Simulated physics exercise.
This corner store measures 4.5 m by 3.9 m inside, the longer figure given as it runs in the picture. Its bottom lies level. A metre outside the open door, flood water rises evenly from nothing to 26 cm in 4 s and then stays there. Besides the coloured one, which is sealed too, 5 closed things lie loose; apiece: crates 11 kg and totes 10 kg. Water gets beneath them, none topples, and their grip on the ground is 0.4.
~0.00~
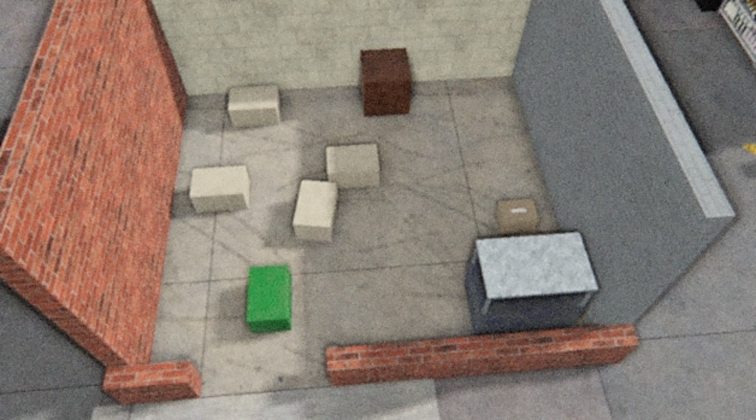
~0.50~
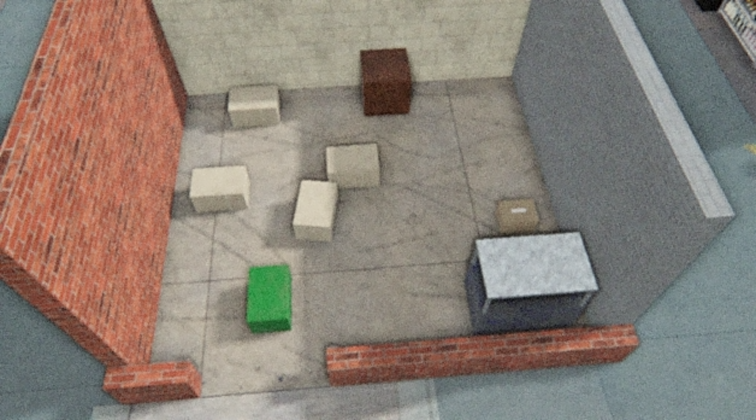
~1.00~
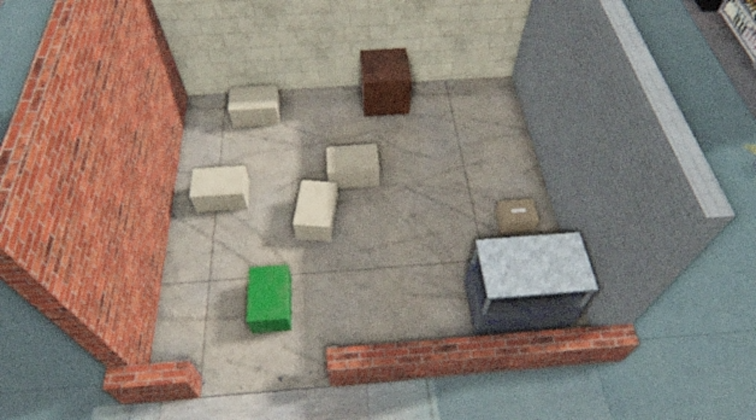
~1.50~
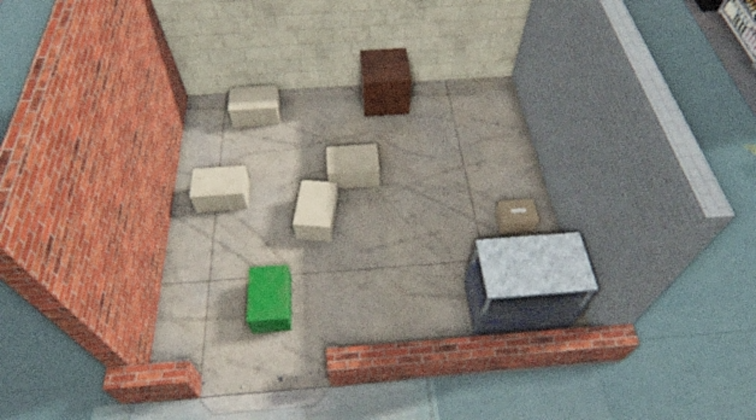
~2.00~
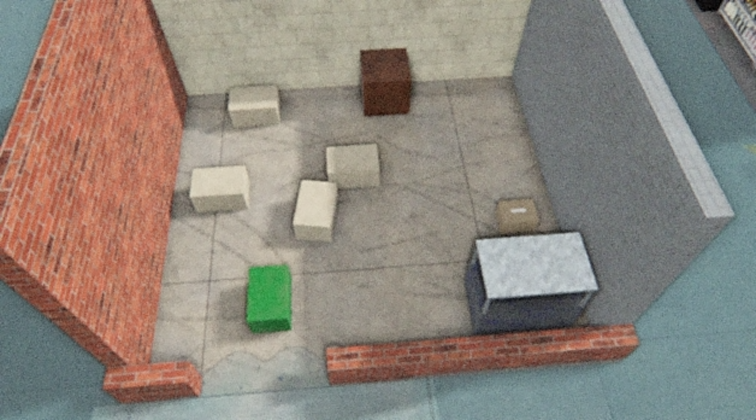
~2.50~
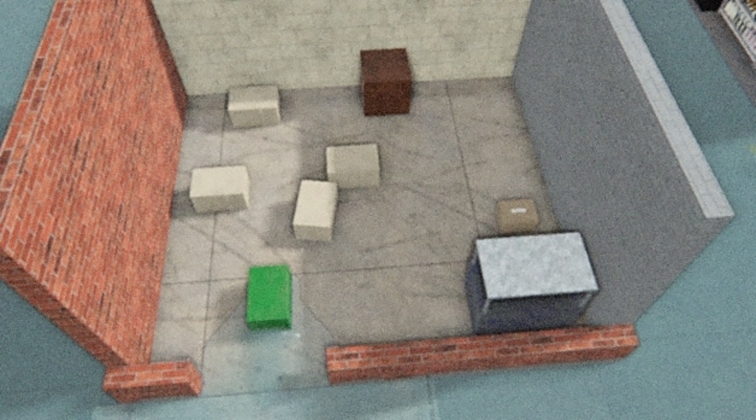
Water spreads over the grey ground outside the walled room, then creeps through the gap in the low brick wall onto the floor near the green crate, while the crate, pale boxes, dark brown box and table stay still.
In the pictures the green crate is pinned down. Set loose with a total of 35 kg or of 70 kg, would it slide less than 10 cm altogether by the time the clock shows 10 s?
Verdict: Only the higher weight holds it.
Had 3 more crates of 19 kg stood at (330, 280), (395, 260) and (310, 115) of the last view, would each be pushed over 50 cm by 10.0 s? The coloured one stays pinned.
In that order: Past it, past it, past it.
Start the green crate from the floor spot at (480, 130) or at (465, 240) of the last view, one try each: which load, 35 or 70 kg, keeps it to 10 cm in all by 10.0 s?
In that order: Either load holds; either load holds.
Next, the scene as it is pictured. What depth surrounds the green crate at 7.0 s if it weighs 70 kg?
Roughly 7 cm.
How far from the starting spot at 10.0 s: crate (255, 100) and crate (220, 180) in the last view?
In turn: 200 cm, 200 cm.
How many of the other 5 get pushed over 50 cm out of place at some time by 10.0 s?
4 of them.
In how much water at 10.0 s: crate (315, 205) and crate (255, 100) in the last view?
About 10 and 12 cm.
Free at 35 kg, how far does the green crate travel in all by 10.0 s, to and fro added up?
Some 100 cm in all.
After 3.5 s the green crate would be 1 cm from its start with 35 kg and 0 cm from its start with 70 kg; 6 cm of water round it then.
After 4.5 s the green crate would be 22 cm from its start with 35 kg and 0 cm from its start with 70 kg; 7 cm of water round it then.
After 7.0 s the green crate would be 75 cm from its start with 35 kg and 0 cm from its start with 70 kg; 7 cm of water round it then.
After 10.0 s the green crate would be 96 cm from its start with 35 kg and 0 cm from its start with 70 kg; 7 cm of water round it then.
